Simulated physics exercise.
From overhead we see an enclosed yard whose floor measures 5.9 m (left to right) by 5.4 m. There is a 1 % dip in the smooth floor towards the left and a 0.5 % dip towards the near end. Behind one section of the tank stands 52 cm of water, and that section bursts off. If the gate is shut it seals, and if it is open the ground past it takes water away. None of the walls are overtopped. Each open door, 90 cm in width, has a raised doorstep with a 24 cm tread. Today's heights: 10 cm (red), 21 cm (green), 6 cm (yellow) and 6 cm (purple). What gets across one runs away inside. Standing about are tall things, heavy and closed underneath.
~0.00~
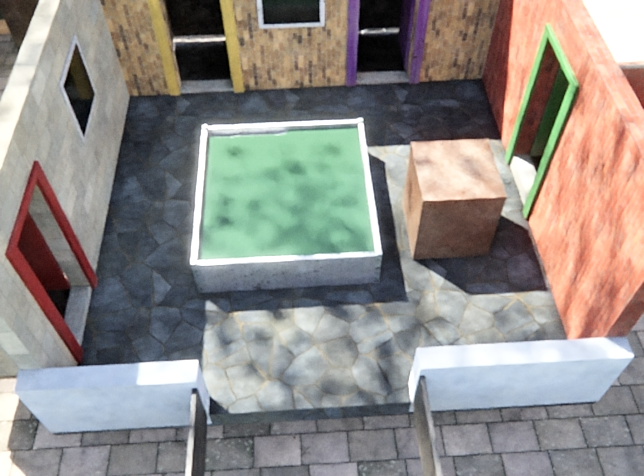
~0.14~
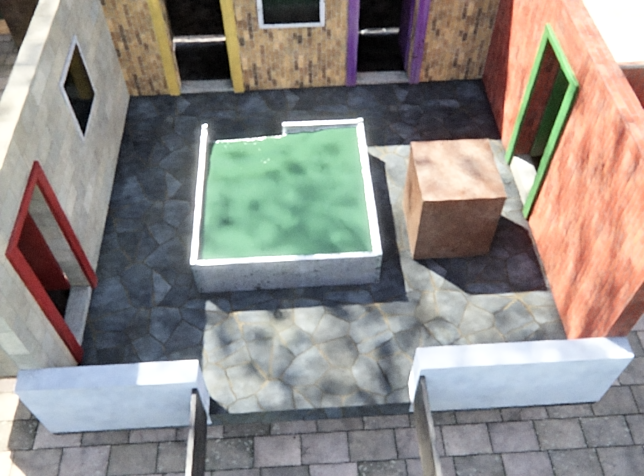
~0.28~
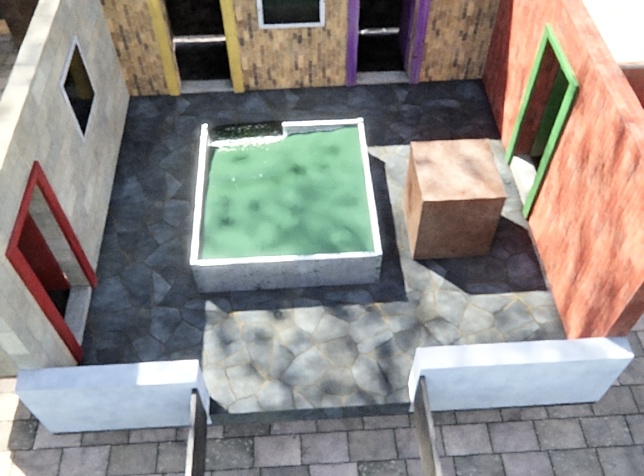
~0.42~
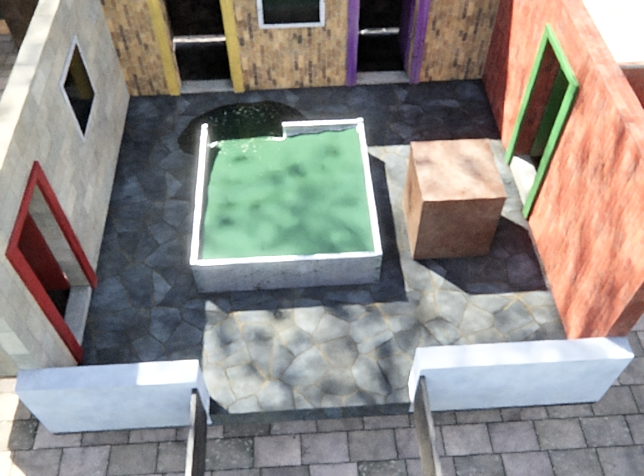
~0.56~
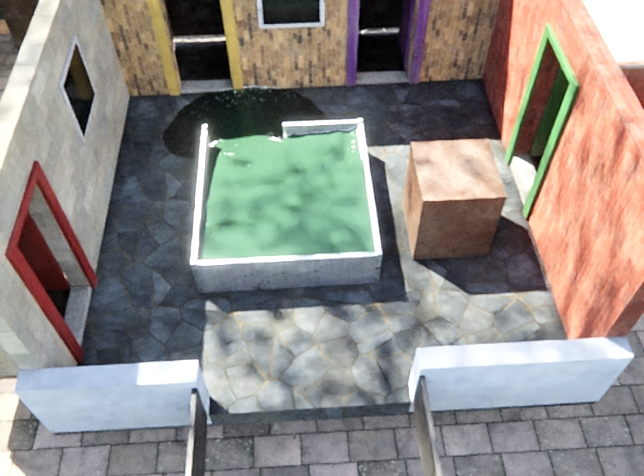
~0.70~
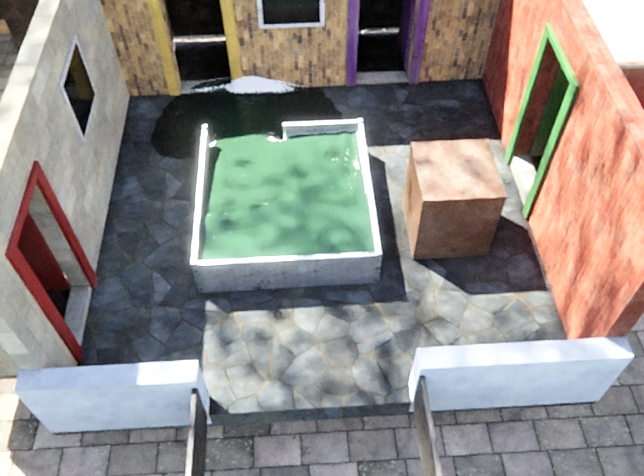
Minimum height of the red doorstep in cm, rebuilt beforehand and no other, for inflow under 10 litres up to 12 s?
9.5 cm.
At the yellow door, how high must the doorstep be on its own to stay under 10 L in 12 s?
I'd raise yellow to close to 30 cm.
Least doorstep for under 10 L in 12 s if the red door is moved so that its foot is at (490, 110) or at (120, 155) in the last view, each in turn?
11.0 and 8.5 cm.
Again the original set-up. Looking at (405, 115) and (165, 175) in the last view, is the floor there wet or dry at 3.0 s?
Note: Point one reached; point two reached.
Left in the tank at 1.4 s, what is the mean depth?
I'd put it near 40 cm.
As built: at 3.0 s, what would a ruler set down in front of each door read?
Depths in cm: Red 0, green 0, yellow 23, purple 6.
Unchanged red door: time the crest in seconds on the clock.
It peaks at about 8.0 s.
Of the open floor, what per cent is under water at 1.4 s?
I'd say near 15 percent.
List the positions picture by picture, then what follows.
In the first picture, the tank at (285, 189) is whole and still, 52 cm deep; the red door at (60, 274) is dry.
In the second picture, the gap is on the far side, the front 0.3 m out at a hidden place; the back of the tank holds 52 cm.
In the third picture, the front is at a hidden place, 0.7 m from the gap on the far side; 0.9 m2 of floor is wet, 52 cm left at the back.
In the fourth picture, water pours out on the far side and has run 1.2 m, to (238, 107); about 7 cm deep outside, 52 cm at the back.
In the fifth picture, water pours out on the far side and has run 1.5 m, to (217, 93); about 6 cm deep outside, 52 cm at the back.
In the sixth picture, water pours out on the far side and has run 1.8 m, to (214, 82); about 6 cm deep outside, 53 cm at the back; 3.1 m in a straight line remain to the red door at (60, 274).
After 1.4 s water covers 15 % of the floor, deepest (34 cm) near (250, 96); it has not reached the red door.
After 3.0 s water covers 45 % of the floor, deepest (32 cm) near (129, 103); it has not reached the red door.
After 12.0 s water covers 95 % of the floor, deepest (10 cm) near (127, 117); 9 cm at the red door, 7 litres in over its 10 cm doorstep.
At the red door as built, the water arrived by 3.5 s and peaked near 12 cm at 8.0 s.
With a doorstep of 8.5 cm, 19 litres would have come in within the 12 s; with 12 cm, 1 litre. So under 10 litres takes about 9.5 cm.
